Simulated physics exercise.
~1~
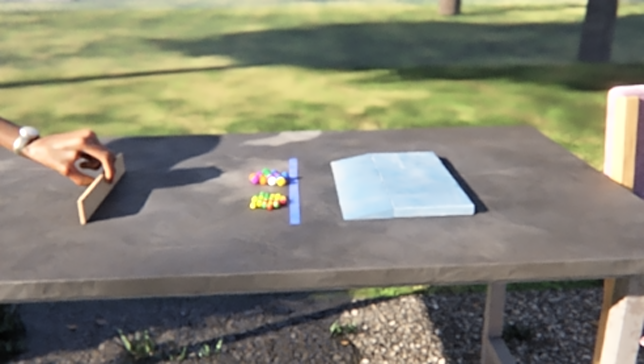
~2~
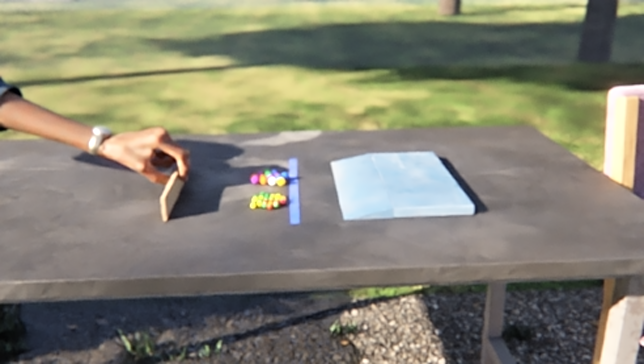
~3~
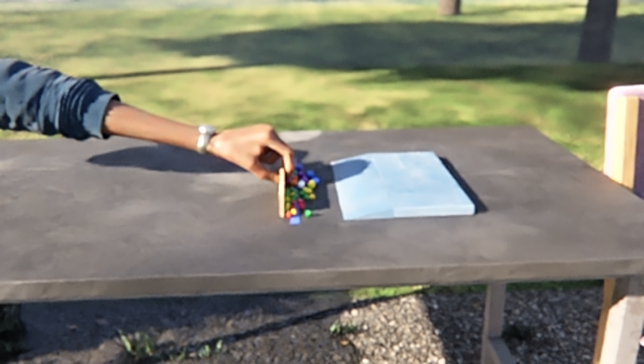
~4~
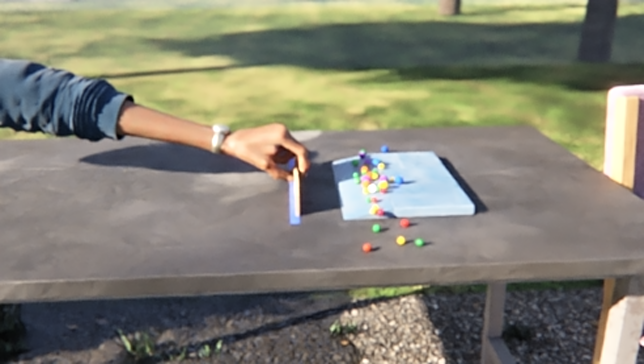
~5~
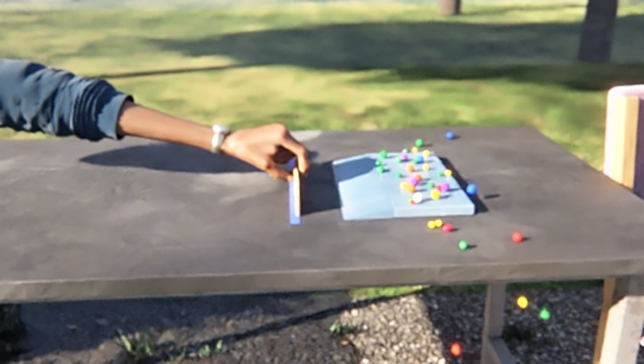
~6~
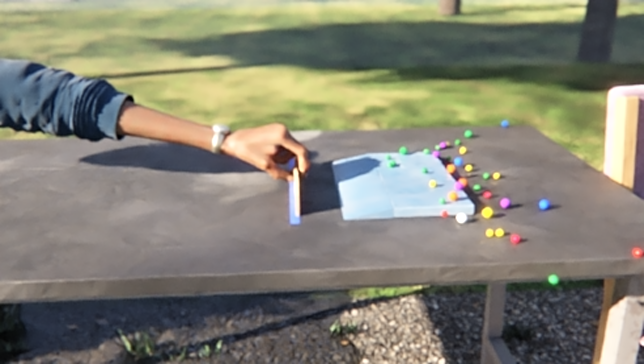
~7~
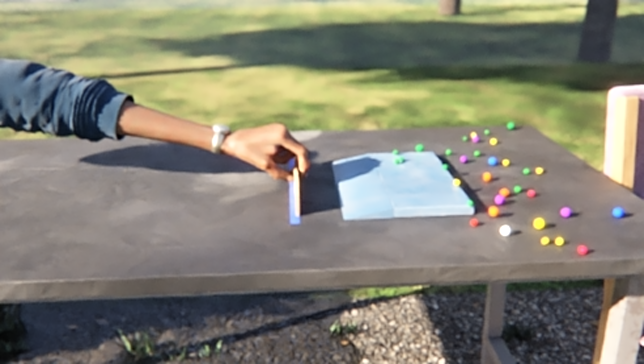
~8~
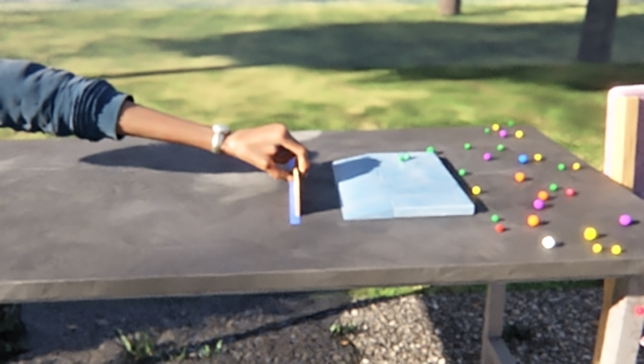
Colorful beads, pushed right by a hand-held card, scatter over and beyond a pale-blue ramp.
